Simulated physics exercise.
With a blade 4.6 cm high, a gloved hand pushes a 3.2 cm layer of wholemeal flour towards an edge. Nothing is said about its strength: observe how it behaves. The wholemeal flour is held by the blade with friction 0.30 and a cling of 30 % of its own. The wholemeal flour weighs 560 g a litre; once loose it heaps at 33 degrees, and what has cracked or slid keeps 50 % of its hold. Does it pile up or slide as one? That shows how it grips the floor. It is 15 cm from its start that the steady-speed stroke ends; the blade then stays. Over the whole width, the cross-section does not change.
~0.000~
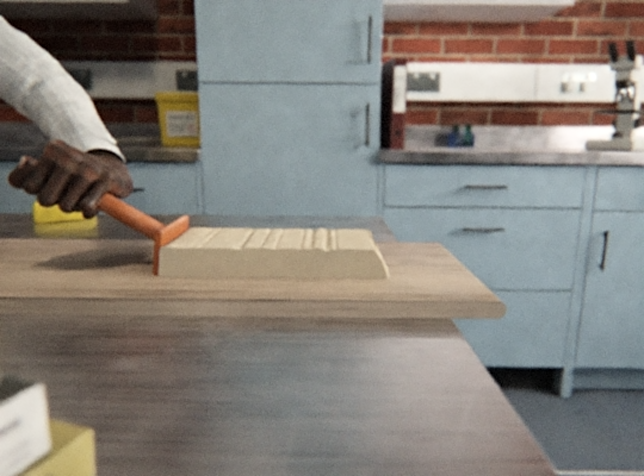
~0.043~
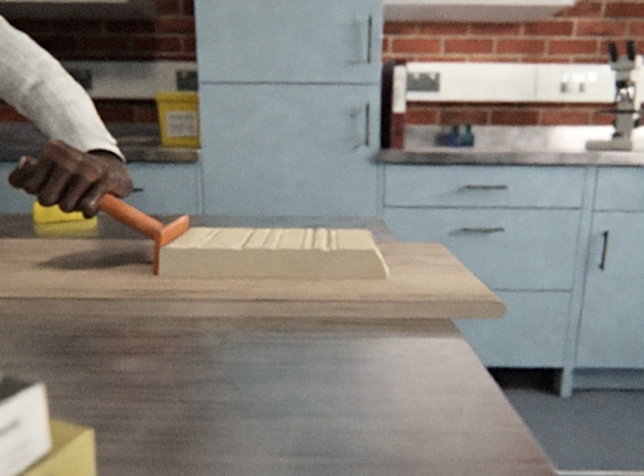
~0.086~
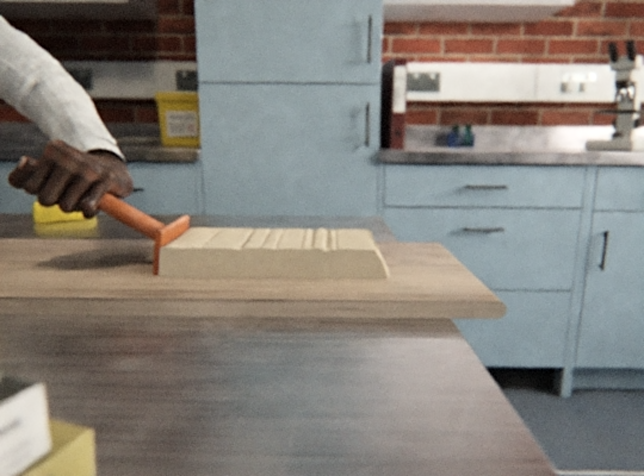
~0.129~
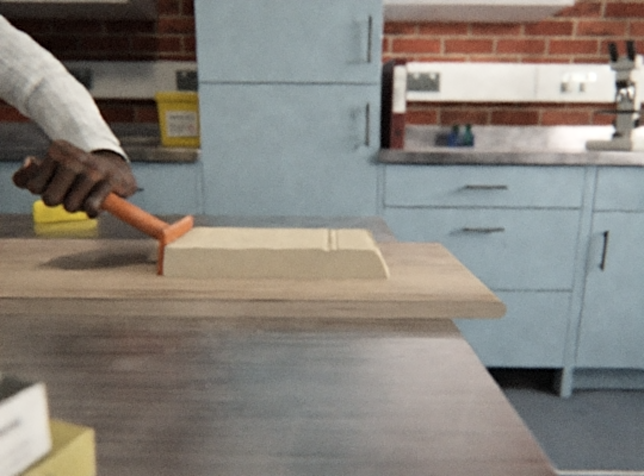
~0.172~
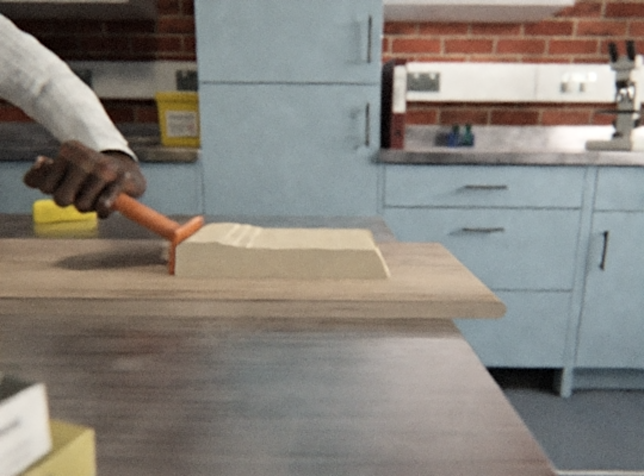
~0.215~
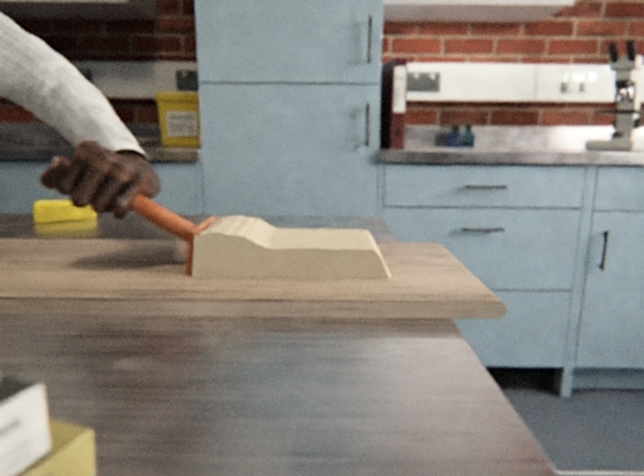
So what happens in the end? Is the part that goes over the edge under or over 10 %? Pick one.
I would pick under.
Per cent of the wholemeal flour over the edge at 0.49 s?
That comes to about 0 per cent.
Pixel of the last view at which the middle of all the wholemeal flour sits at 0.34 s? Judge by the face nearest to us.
Near (318, 258).
After 0.34 s, 0 % has gone over the edge.
After 0.49 s, 0 % has gone over the edge.
After 0.63 s, 0 % has gone over the edge.
After 0.78 s, 0 % has gone over the edge.
After 0.83 s, 0 % has gone over the edge.
